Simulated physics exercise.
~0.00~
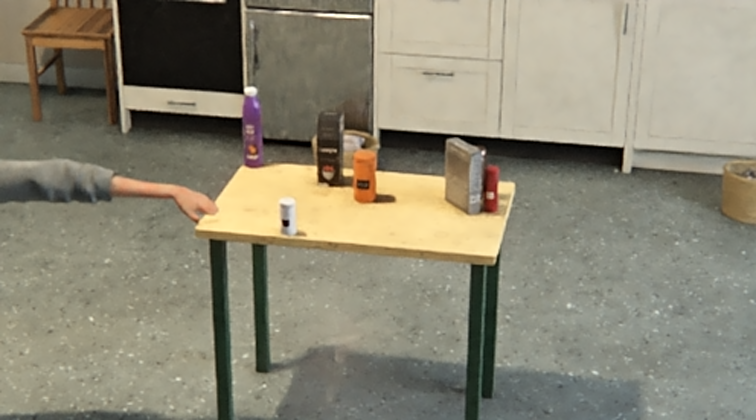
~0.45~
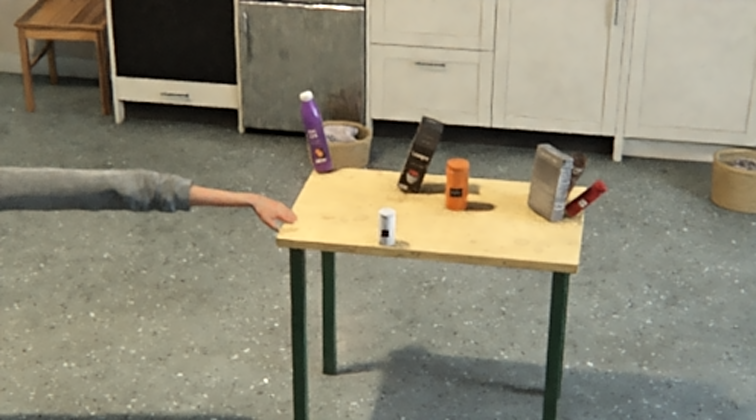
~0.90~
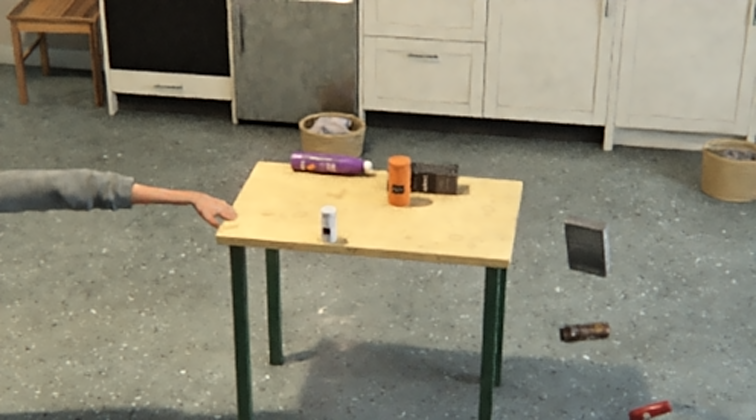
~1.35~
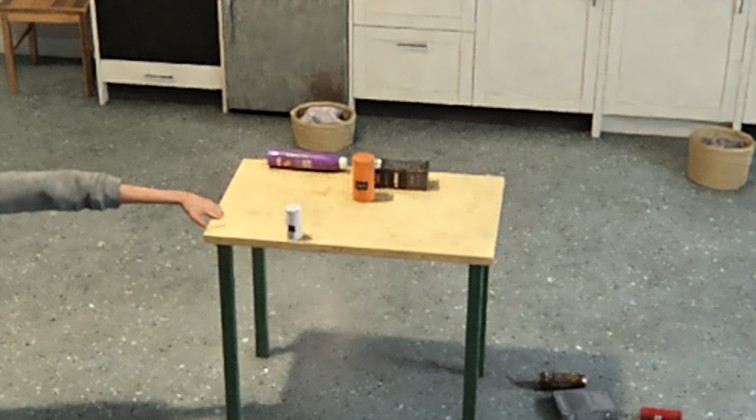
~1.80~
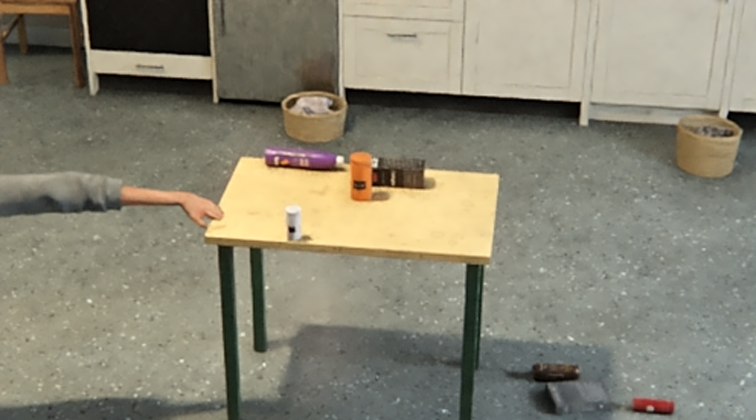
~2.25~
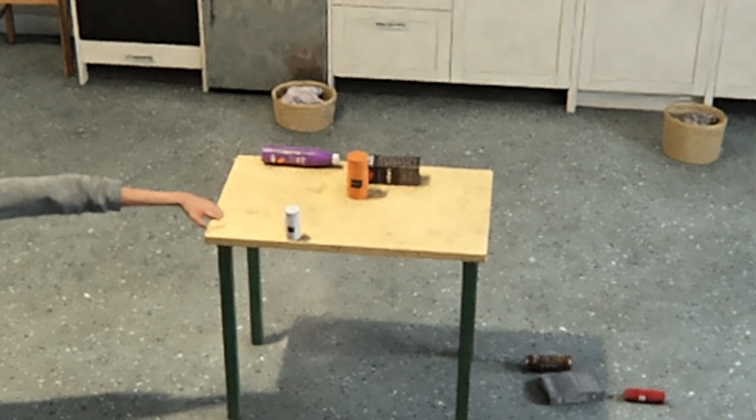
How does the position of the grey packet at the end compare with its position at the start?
At the start the grey packet stands upright on the table. At the end it lies on its side on the floor.
